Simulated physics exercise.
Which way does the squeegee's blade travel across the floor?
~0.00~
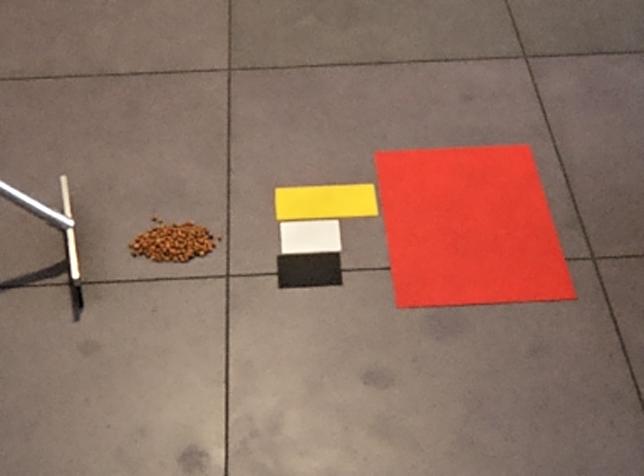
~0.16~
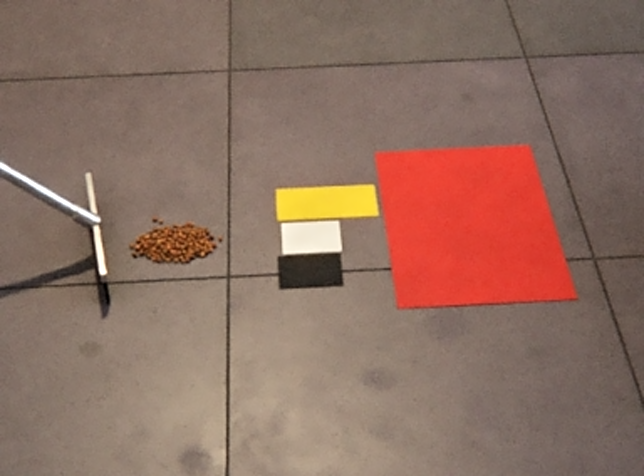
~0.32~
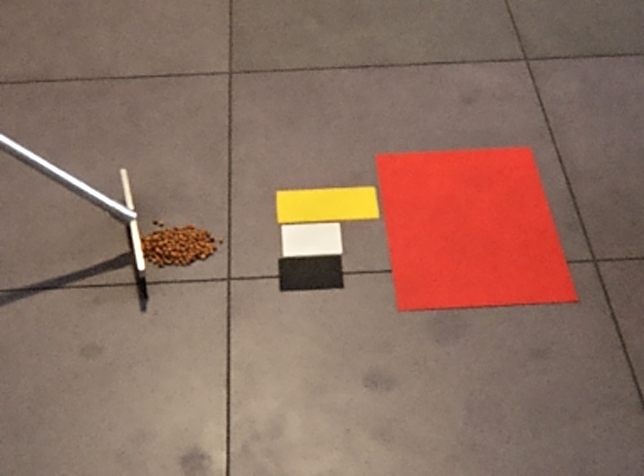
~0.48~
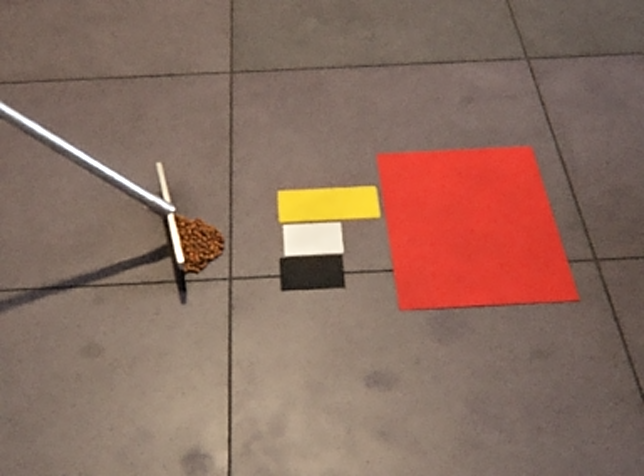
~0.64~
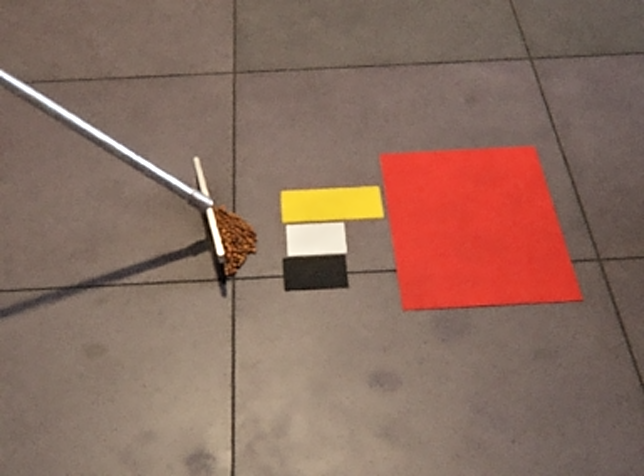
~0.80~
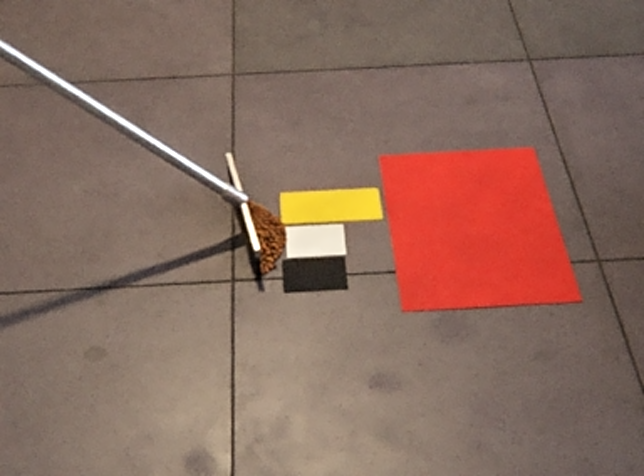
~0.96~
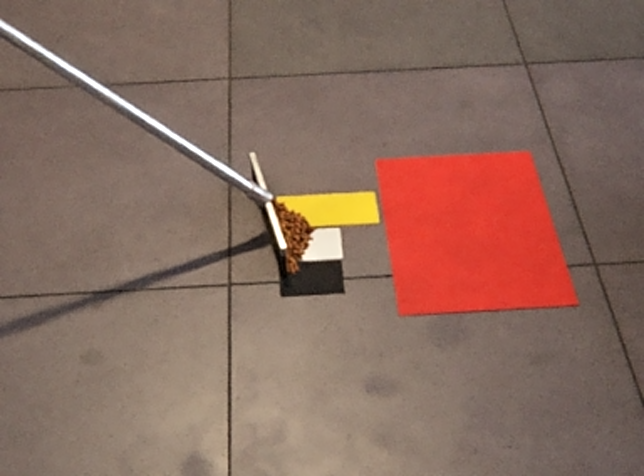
The blade travels to the right, pushing the small brown pieces ahead of it toward the coloured sheets.
